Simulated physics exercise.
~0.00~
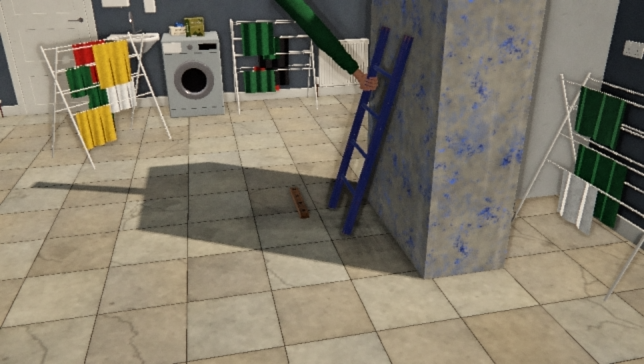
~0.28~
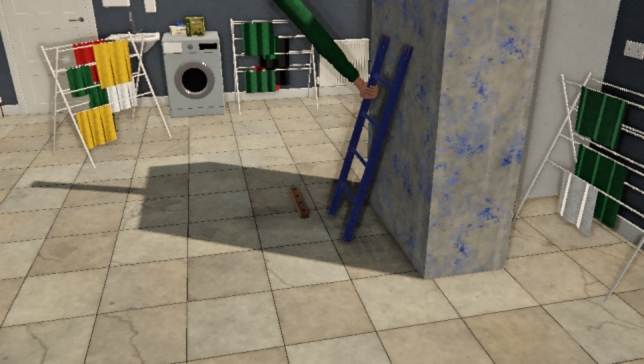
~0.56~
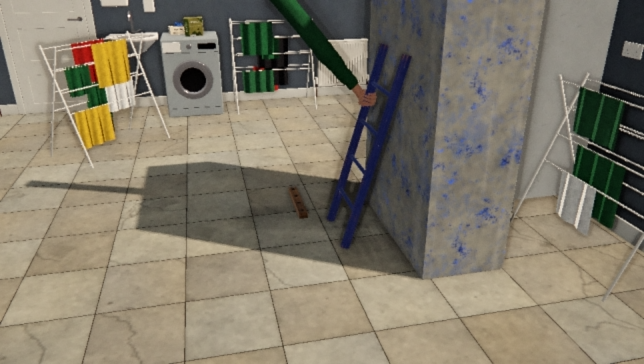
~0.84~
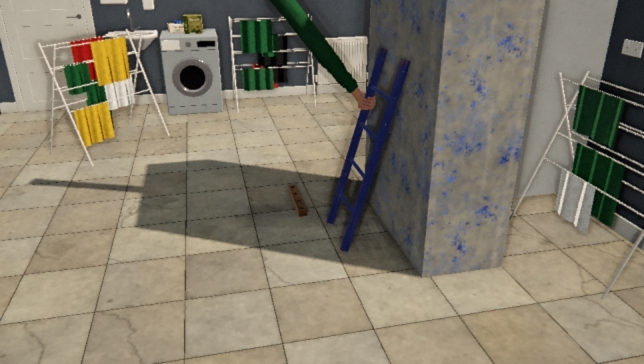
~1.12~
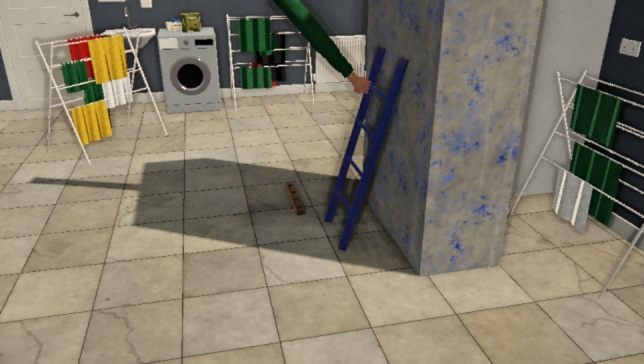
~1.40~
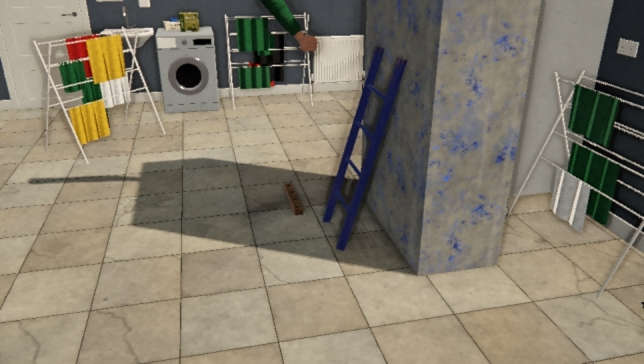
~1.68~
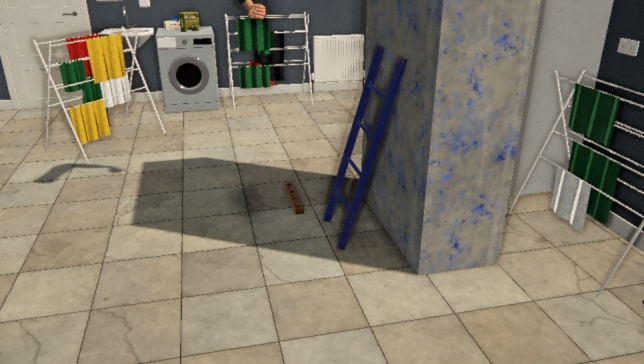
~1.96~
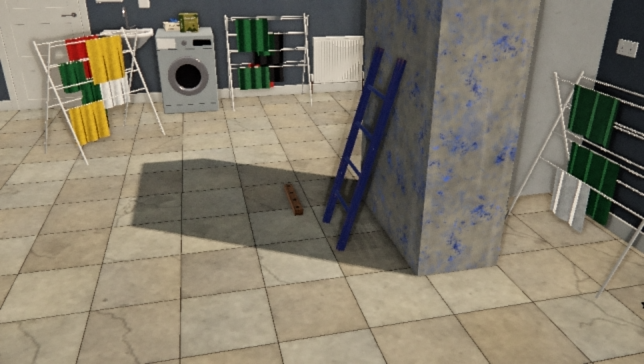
A hand in a green sleeve held a blue ladder-like rack against a blue-blotched grey block and eased it down slightly, then let go and drew away out of view, and the rack stayed leaning there beside a small batten on the tiled floor.
